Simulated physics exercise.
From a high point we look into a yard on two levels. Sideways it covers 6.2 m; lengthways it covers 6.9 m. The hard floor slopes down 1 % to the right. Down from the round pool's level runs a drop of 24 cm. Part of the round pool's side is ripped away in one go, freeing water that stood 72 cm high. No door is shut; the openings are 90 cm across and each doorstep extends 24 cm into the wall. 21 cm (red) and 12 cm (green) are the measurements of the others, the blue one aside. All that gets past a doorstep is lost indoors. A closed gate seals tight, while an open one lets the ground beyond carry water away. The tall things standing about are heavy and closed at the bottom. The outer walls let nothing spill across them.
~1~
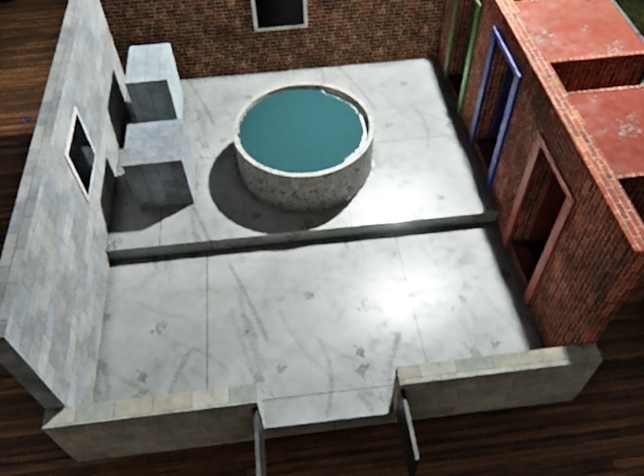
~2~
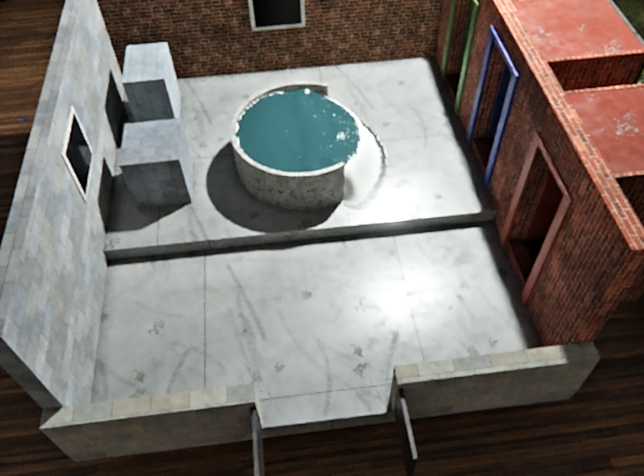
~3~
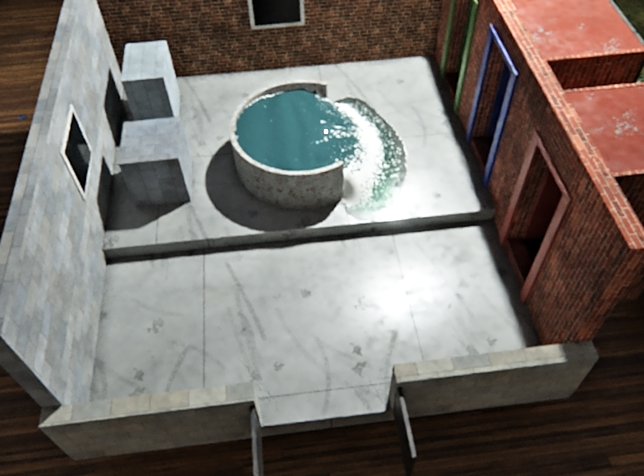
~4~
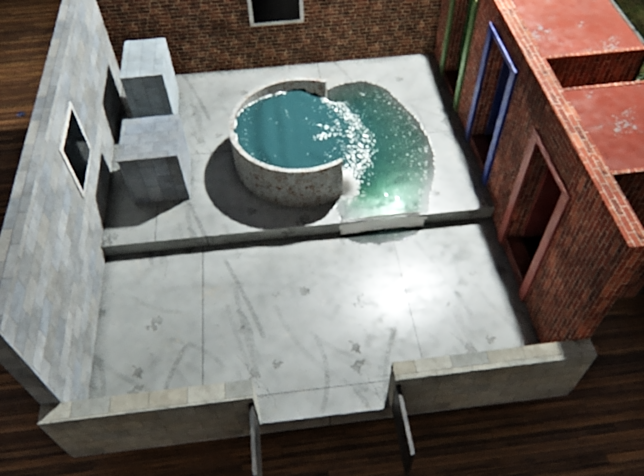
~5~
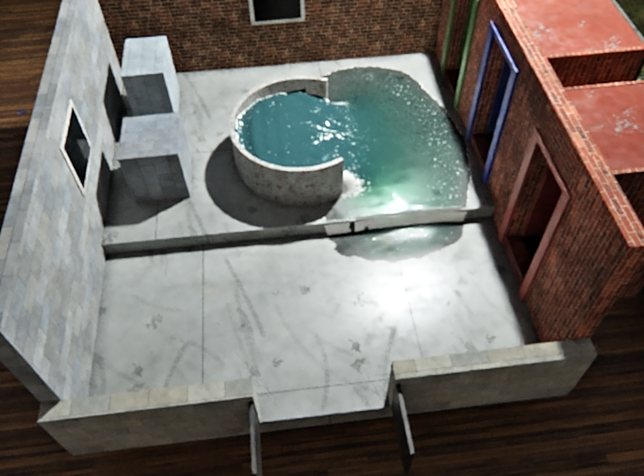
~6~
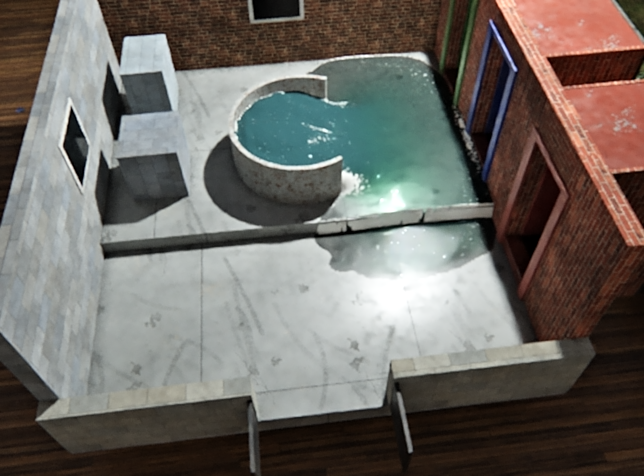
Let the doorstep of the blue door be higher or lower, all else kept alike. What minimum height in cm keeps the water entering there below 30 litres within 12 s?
About 31 cm.
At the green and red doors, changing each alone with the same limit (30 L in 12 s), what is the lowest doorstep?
About 24 cm at green and about 11.0 cm at red.
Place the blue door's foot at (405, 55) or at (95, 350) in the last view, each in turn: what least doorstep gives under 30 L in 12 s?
Roughly 23 cm for the first and 6.0 cm for the second.
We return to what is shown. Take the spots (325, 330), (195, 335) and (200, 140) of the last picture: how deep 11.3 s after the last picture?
Roughly 8, 8 and 5 centimetres.
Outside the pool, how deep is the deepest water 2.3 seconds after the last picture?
Around 30 centimetres.
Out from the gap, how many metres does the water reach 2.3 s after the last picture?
About 4.6 m.
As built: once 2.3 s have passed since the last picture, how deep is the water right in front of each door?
Depth at blue 21 cm, at red 14 cm, at green 21 cm.
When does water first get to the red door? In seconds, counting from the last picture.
Red 0.1 s.
Then, 0.7 s after the last picture water covers 35 % of the floor, deepest (43 cm) near (464, 138); 38 cm at the blue door, 40 litres in over its 17 cm doorstep.
Then, 2.3 s after the last picture water covers 40 % of the floor, deepest (30 cm) near (527, 359); 21 cm at the blue door, 180 litres in over its 17 cm doorstep.
Then, 11.3 s after the last picture water covers 95 % of the floor, deepest (9 cm) near (355, 354); 4 cm at the blue door, 187 litres in over its 17 cm doorstep.
At the blue door as built, the water peaked near 39 cm, 0.9 s after the last picture.
Run again over the same 12 s with other heights there, 44 litres in over 28.5 cm, 4 litres over 38.5 cm. The limit of 30 litres is kept from about 31 cm up.
